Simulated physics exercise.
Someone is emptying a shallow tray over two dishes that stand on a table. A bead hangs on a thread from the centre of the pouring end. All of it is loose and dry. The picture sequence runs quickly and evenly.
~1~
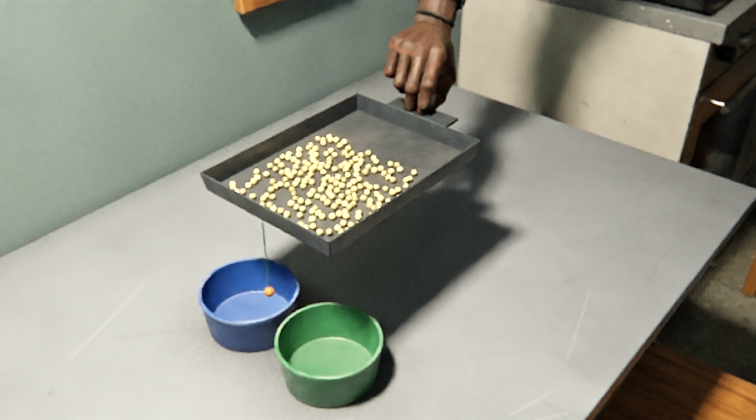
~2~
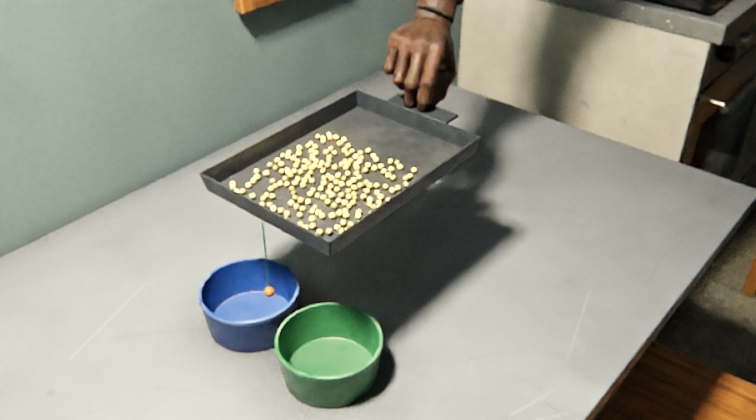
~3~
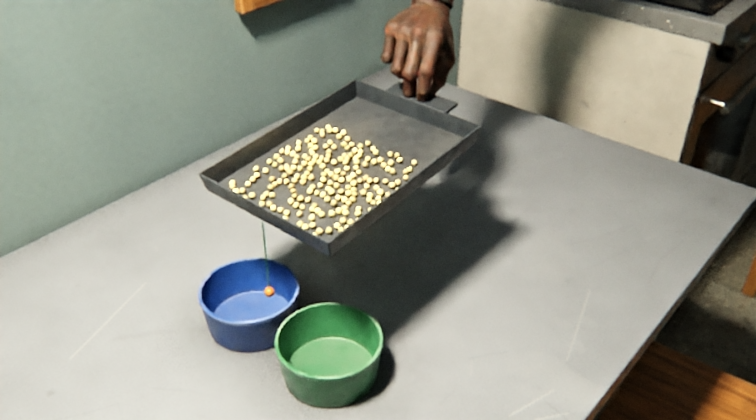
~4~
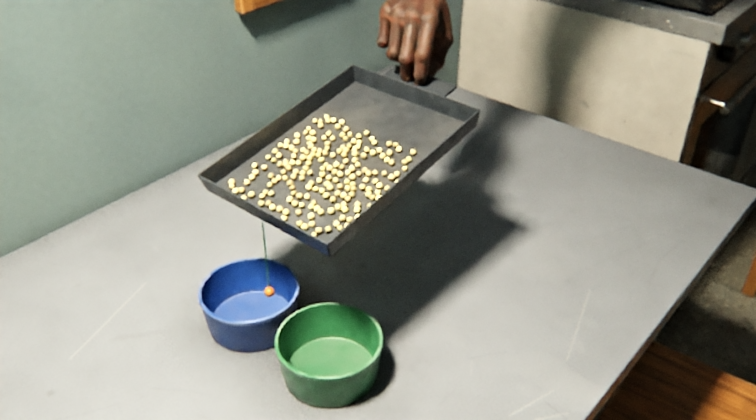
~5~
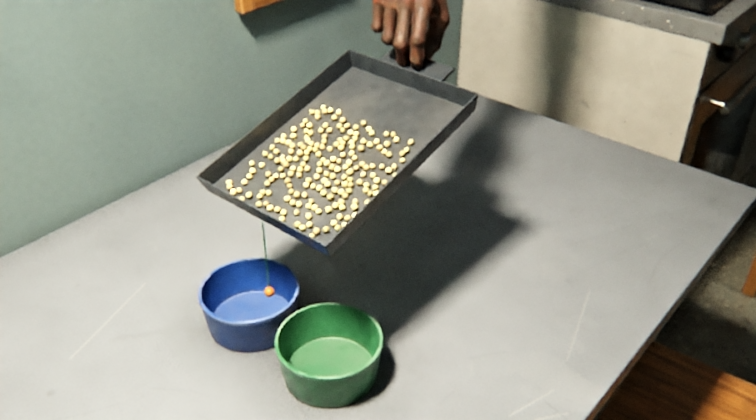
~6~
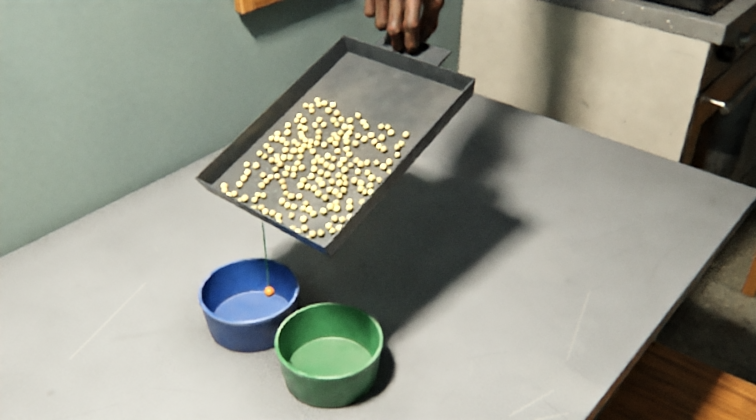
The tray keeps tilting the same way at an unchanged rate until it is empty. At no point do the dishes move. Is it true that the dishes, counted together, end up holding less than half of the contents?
Yes, less than half.
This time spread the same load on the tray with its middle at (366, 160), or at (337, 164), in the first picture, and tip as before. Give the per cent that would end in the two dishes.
Shares: 30 % for the first, 20 % for the second.
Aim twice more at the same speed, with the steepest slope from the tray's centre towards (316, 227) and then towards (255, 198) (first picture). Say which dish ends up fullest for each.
At the first place the dish on the right, at the second the dish on the left.
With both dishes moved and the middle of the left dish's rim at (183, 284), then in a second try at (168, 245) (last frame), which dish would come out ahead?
First try, the rightmost dish; second try, the rightmost dish.
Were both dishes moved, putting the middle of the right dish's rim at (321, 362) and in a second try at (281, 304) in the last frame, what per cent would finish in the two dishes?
It works out to 70 percent and then 10 percent.
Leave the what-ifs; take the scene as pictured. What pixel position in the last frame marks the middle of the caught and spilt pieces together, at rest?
Last view, resting centre - approx. (209, 379).
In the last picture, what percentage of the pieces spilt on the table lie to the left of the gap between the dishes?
Some 90 per cent.
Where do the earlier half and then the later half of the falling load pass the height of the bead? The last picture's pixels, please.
Close to (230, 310), then close to (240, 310).
Shortly afterwards, tray tipped steeply; all but a few on the tray; only a few in the air.
Next, tray tipped past a quarter turn; near two thirds on the tray; only a few in the left dish; only a few outside both; near a quarter in the air.
Some moments later, tray tipped past a quarter turn; a little in the right dish; near a quarter in the left dish; the bulk outside both.
In the end, tray tipped past a quarter turn; a little in the right dish; near a quarter in the left dish; the bulk outside both.
